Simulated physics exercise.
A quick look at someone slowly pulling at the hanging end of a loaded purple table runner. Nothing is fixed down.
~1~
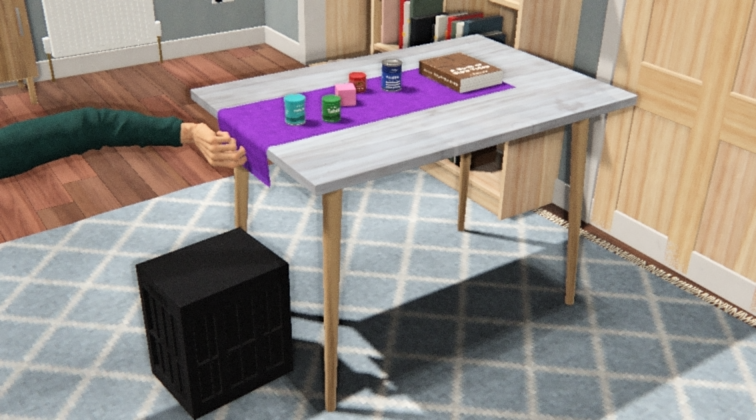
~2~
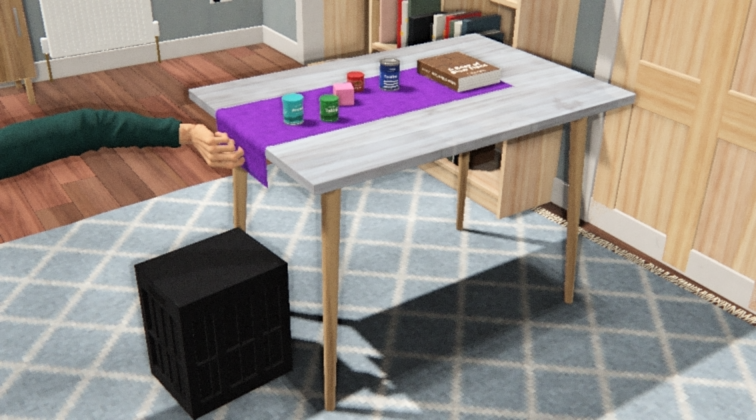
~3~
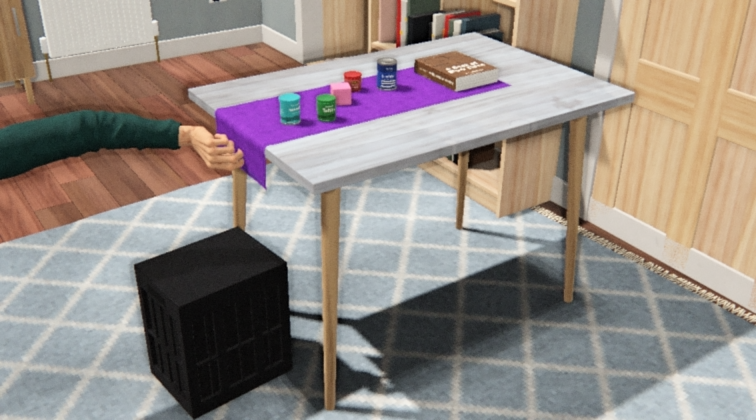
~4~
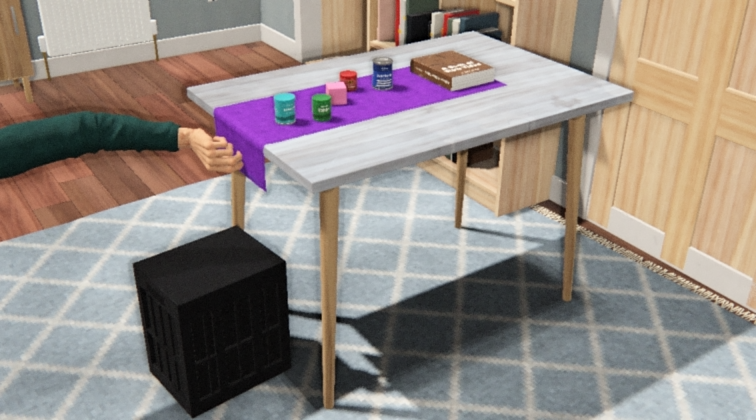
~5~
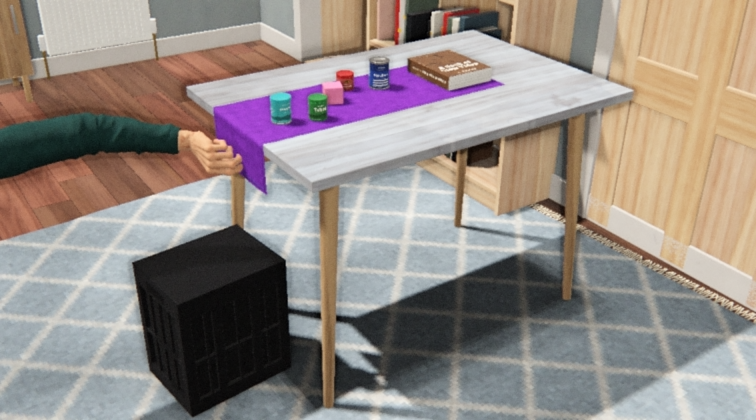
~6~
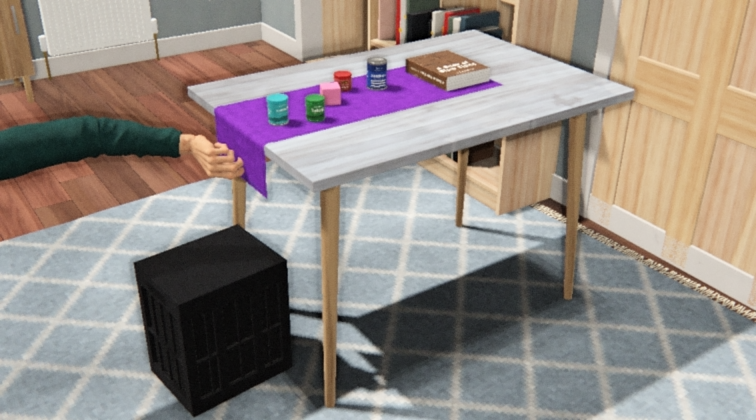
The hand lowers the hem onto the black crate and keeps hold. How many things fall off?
The count of fallen things is two.
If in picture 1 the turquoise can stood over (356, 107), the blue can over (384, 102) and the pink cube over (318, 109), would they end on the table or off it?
The turquoise can stays on, the blue can remains up, the pink cube is carried off.
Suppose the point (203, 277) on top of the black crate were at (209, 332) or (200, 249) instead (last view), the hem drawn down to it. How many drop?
Then 4 and 1.
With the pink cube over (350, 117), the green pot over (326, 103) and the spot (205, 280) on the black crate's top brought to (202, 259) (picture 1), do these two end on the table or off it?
The pink cube stays on, the green pot remains up.
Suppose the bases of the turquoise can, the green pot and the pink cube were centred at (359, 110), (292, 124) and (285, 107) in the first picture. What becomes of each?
The turquoise can keeps its place on top; the green pot tumbles off; the pink cube is carried off.
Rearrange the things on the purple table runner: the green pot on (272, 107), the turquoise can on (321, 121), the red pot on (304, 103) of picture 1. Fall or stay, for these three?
The green pot drops off; the turquoise can falls; the red pot tumbles off.
Soon after, hem near (243, 215); turquoise can gone.
After that, hem on the crate; turquoise can and green pot gone.
In the end, hem on the crate; turquoise can and green pot gone. It carries off two.
